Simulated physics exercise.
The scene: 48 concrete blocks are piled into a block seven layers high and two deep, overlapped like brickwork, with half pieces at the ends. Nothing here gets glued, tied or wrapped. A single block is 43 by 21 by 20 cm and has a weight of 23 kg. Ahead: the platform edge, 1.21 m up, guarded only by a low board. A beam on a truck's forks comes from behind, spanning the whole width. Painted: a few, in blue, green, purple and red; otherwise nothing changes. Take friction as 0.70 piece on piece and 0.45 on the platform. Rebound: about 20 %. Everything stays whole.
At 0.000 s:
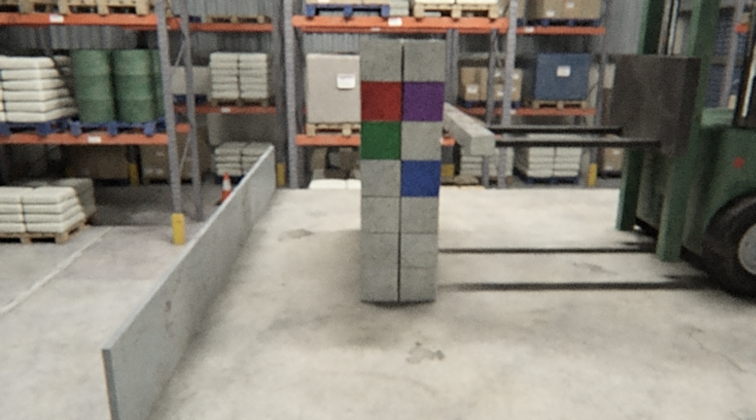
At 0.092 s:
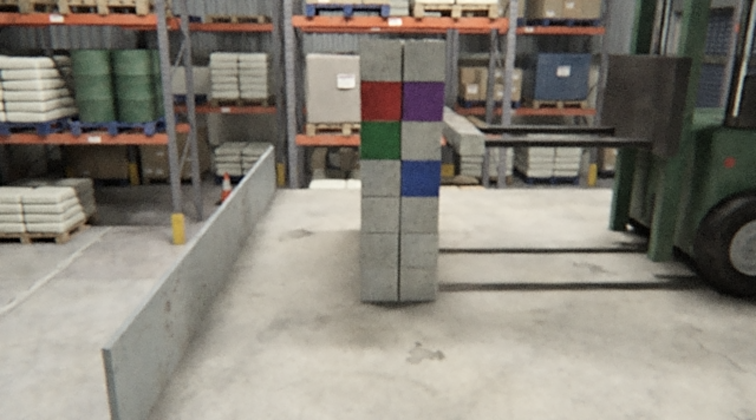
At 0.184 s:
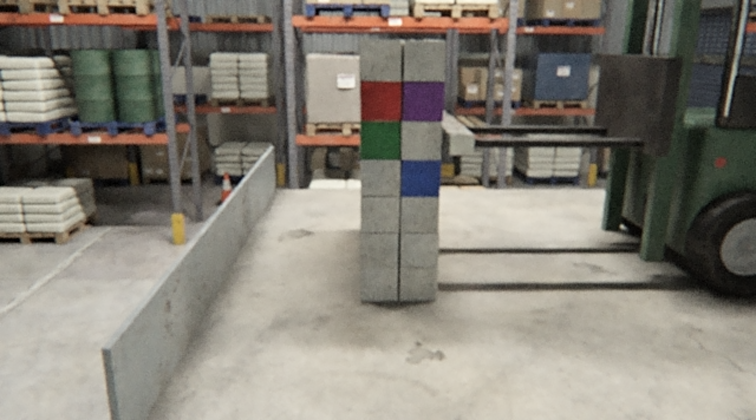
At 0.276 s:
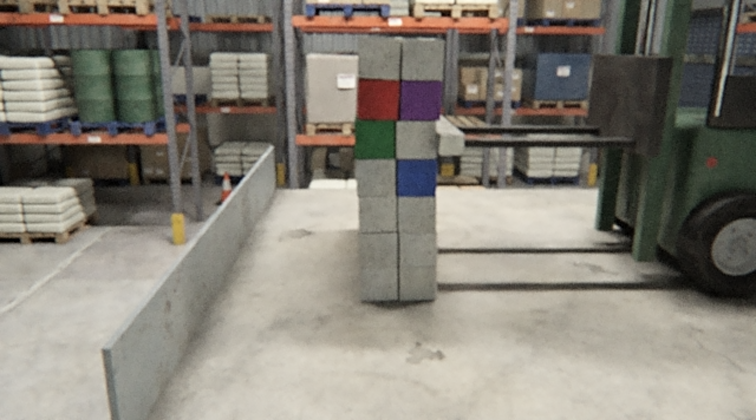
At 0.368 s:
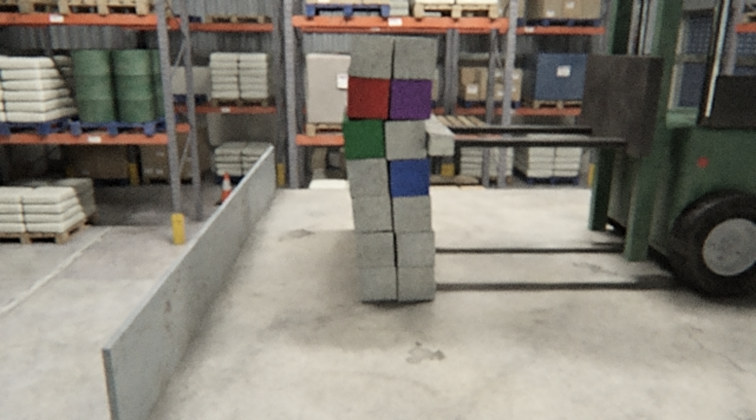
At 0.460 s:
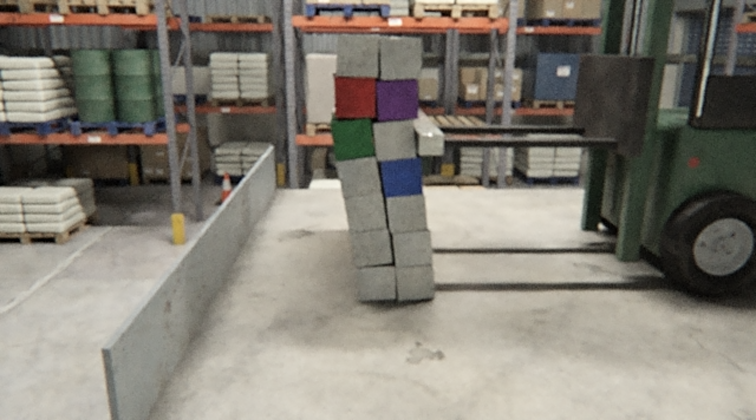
Forklift moving left and pressing a beam against a tall stack of concrete blocks, its upper layers shifting and leaning left.
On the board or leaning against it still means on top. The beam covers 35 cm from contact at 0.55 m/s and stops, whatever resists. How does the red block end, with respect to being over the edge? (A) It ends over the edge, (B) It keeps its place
A, it ends over the edge.
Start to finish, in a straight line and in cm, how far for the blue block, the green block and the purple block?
Moved: Blue 80, green 90, purple 100.
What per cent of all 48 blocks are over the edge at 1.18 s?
0 %.
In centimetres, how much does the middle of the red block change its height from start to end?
At the end it is roughly 220 cm lower than at the start.
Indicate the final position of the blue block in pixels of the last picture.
Resting position, last image: About (286, 243).
After 0.64 s, none of the 48 blocks over the edge, 48 disturbed; red block leaning 16°; green block leaning 16°.
After 0.90 s, none of the 48 blocks over the edge, 47 disturbed; red block leaning 34°, 13 cm lower; green block leaning 34°, 11 cm lower.
After 1.18 s, none of the 48 blocks over the edge, 46 disturbed; red block leaning 69°, 69 cm lower; blue block leaning 74°, 32 cm lower.
After 1.76 s, 10 of the 48 blocks over the edge; red block leaning 30°, 2.16 m lower; blue block on its side.
By the end (2.4 s), 11 of the 48 blocks over the edge; red block 2.20 m lower; blue block on its side; green block leaning 26°, 37 cm lower. As the last picture would show them, middles, blue block near (286, 243).
